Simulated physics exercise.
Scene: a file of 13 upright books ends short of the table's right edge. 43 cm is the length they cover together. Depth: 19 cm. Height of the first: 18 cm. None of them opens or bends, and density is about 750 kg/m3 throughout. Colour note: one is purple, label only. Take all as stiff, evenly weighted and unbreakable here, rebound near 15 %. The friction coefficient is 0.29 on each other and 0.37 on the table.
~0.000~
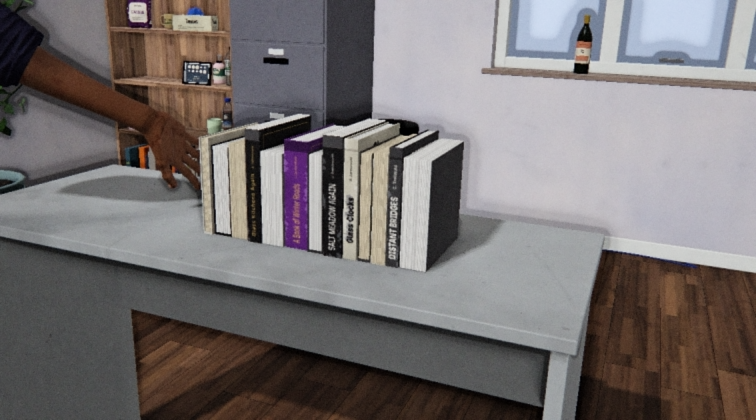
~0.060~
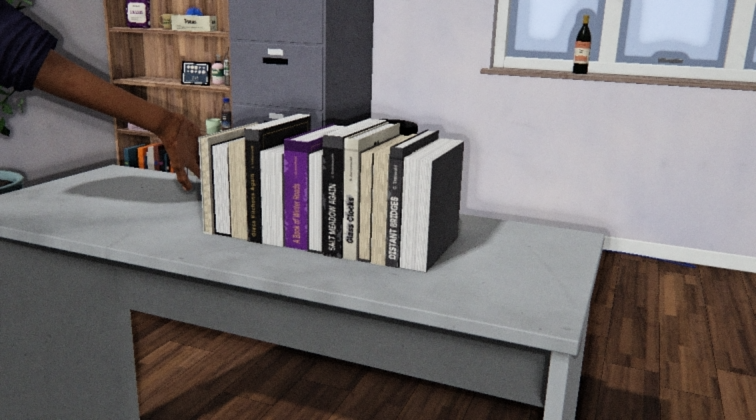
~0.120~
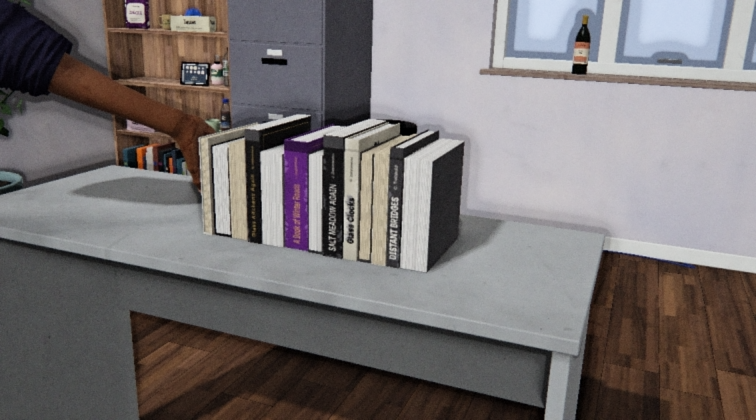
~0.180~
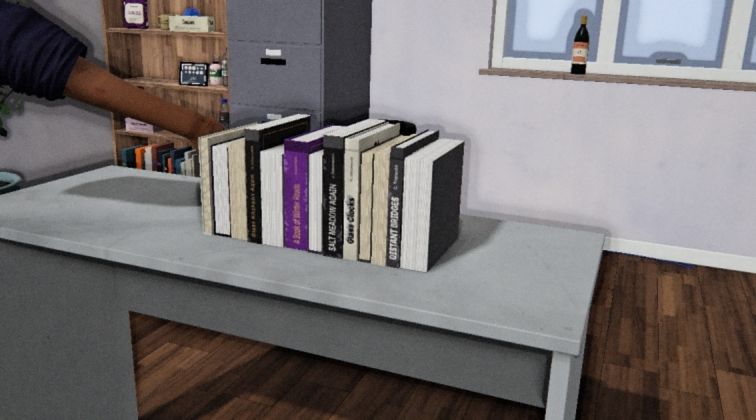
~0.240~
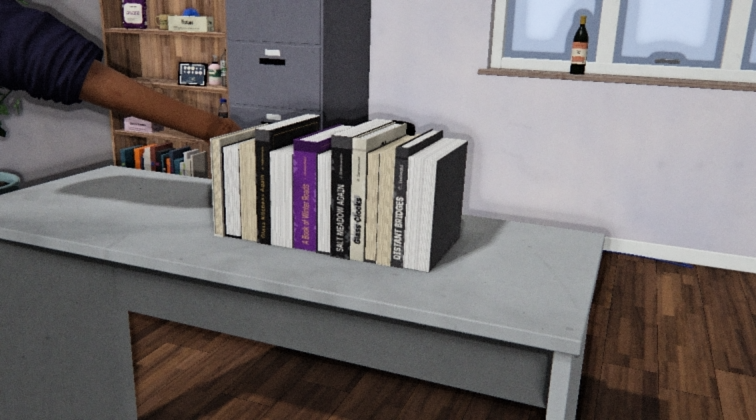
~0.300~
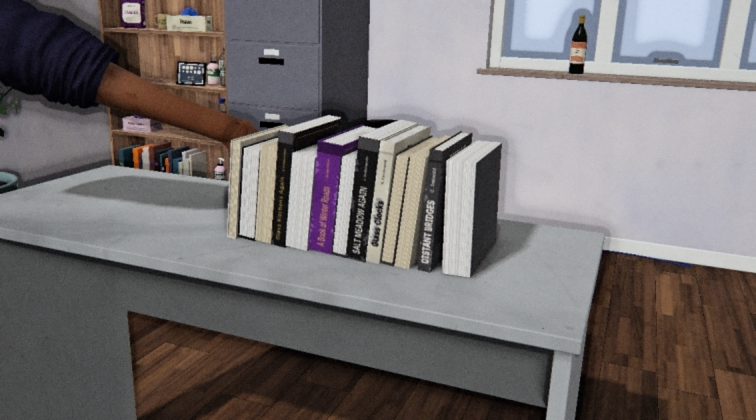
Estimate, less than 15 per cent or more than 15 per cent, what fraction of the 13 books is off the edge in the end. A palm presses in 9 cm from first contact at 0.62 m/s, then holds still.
The fraction off the edge in the end is fewer than 15 in 100.
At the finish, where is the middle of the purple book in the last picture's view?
I'd point at about (396, 200).
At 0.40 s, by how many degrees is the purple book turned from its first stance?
Some 25°.
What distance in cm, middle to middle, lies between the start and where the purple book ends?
Purple 10.
By 0.36 s, none of the 13 books off the edge, 13 disturbed; purple book tilted 16°.
By 0.40 s, none of the 13 books off the edge, 13 disturbed; purple book tilted 26°.
By 0.54 s, none of the 13 books off the edge, 13 disturbed; purple book tilted 44°.
By 0.92 s, 1 of the 13 books off the edge; purple book tilted 46°.
When it is over (1.1 s), 1 of the 13 books off the edge; purple book tilted 46°. That is 8 per cent. In pixels of the last frame, middles, purple book near (397, 200).
